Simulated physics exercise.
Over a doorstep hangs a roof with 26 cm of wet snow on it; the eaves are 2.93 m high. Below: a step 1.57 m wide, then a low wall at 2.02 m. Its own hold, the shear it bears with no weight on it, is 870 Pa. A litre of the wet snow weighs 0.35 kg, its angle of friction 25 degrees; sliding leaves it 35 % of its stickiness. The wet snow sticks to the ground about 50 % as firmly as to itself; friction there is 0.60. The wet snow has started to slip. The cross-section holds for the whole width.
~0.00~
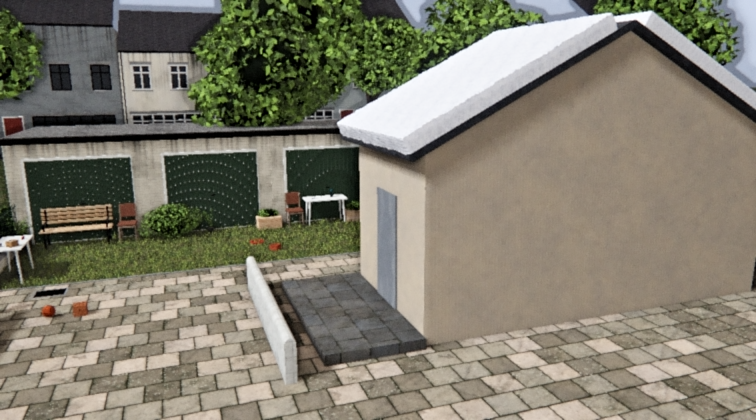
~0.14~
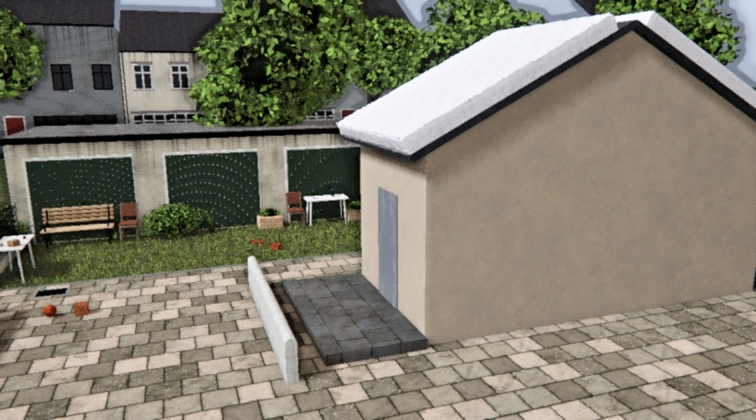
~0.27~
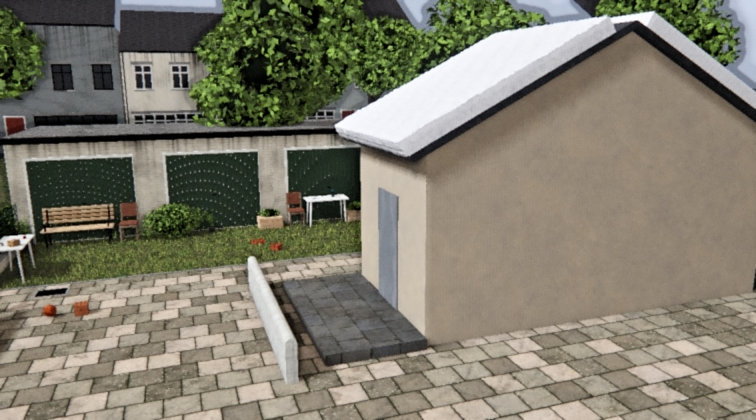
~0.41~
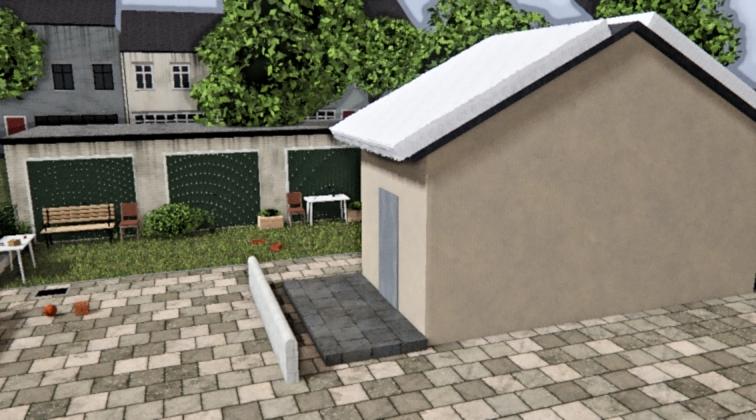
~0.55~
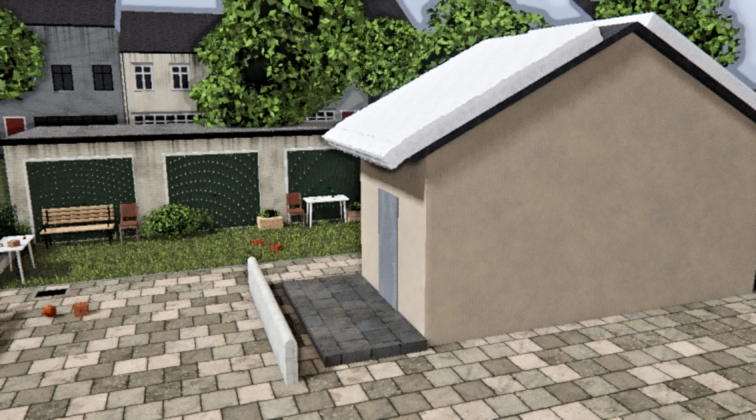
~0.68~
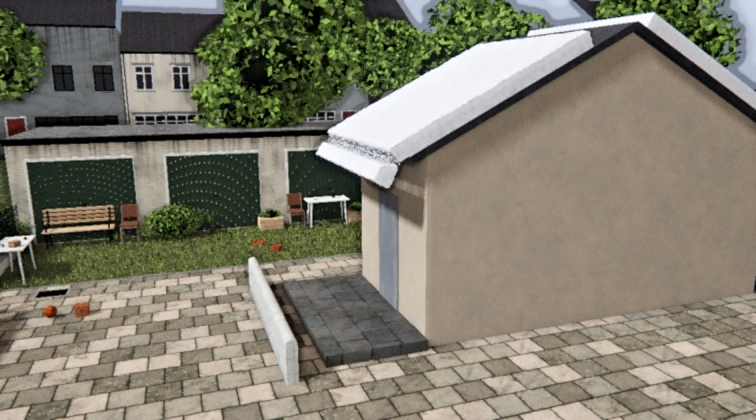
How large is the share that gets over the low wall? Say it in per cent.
Close to 47 per cent.
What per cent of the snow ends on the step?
About 20 %.
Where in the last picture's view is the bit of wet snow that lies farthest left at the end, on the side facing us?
Near (53, 409).
After 1.10 s, 81 % is still on the roof and 0 % is past the low wall.
After 1.60 s, 40 % is still on the roof and 0 % is past the low wall.
After 2.10 s, none is still on the roof and 33 % is past the low wall.
After 2.60 s, none is still on the roof and 47 % is past the low wall.
After 3.20 s, none is still on the roof and 47 % is past the low wall.
